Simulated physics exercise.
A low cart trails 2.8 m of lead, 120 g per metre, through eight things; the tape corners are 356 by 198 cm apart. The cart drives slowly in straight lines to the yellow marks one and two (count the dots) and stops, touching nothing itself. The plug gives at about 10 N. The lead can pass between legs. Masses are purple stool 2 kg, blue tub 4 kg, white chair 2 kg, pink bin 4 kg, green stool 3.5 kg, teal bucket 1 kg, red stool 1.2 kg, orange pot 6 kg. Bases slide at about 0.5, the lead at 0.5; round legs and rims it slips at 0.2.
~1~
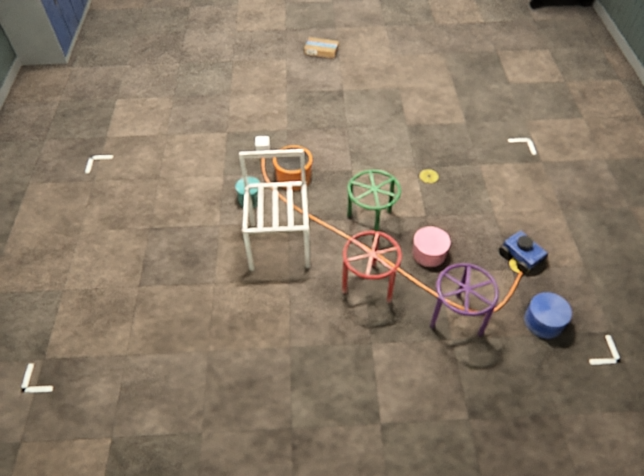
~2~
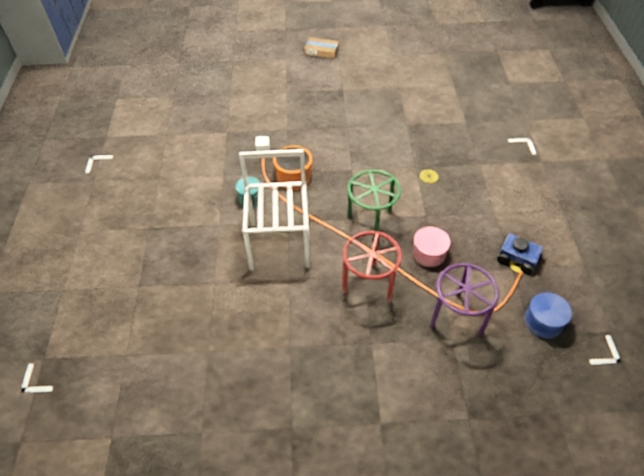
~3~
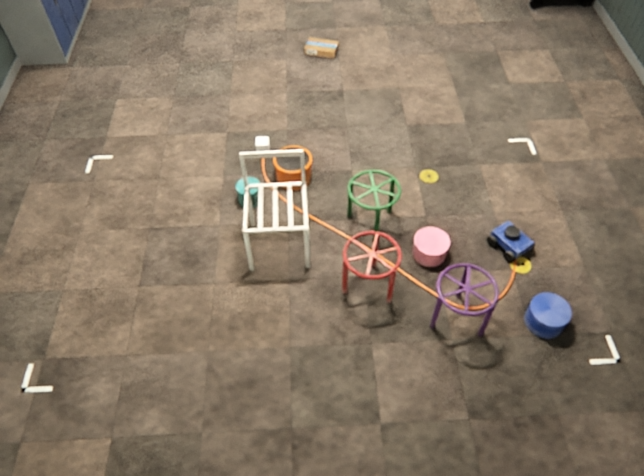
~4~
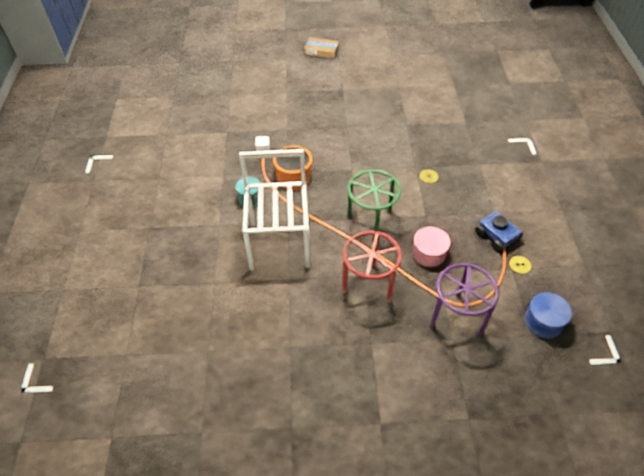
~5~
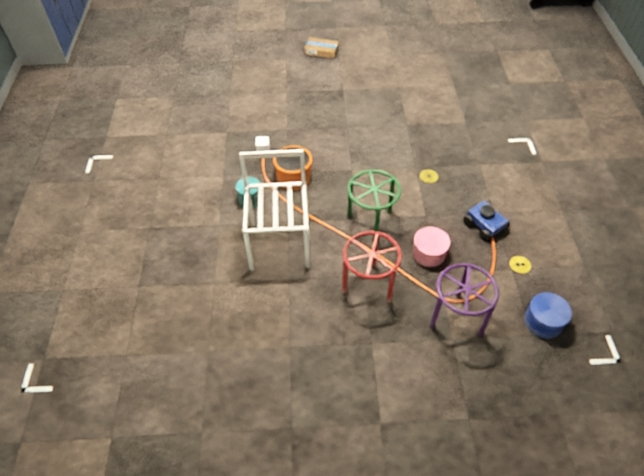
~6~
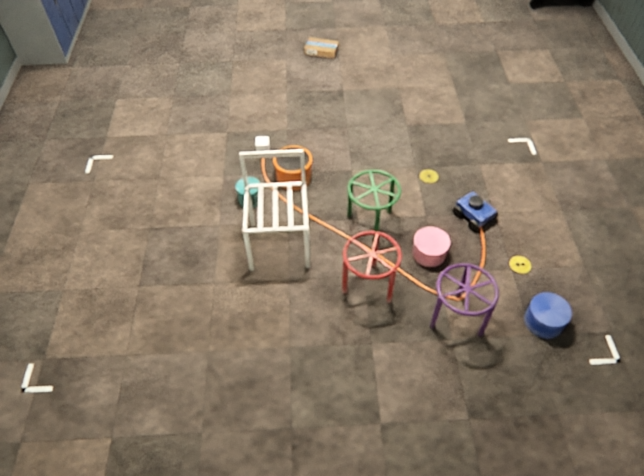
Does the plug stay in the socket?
Outcome: The plug stays in.
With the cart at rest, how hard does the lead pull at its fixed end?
About 0 N.
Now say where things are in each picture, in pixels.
The first picture shows shows, green stool (374, 188); pink bin (432, 241); marks (429, 177) (520, 265); lead runs through (511, 292); cart (528, 261).
In the second picture, shows, lead runs through (511, 292); cart (526, 260).
In the third picture, shows, lead runs through (510, 285); cart (515, 250).
The fourth picture shows shows, cart (503, 240).
The fifth picture shows shows, cart (491, 229).
The sixth picture shows shows, green stool (374, 188); pink bin (432, 241); lead runs through (484, 253); cart (479, 219).
Next, cart at (441, 189), 4 N at the fixed end; purple stool 8 cm off its start.
Then, cart at (452, 197), lead slack at the fixed end; purple stool 14 cm off its start.
After that, cart at (489, 233), lead slack at the fixed end; purple stool 14 cm off its start at (457, 269).
Later, cart at (520, 263), lead slack at the fixed end; purple stool 14 cm off its start.
At the end, cart at (520, 263), lead slack at the fixed end; purple stool 14 cm off its start at (457, 269).
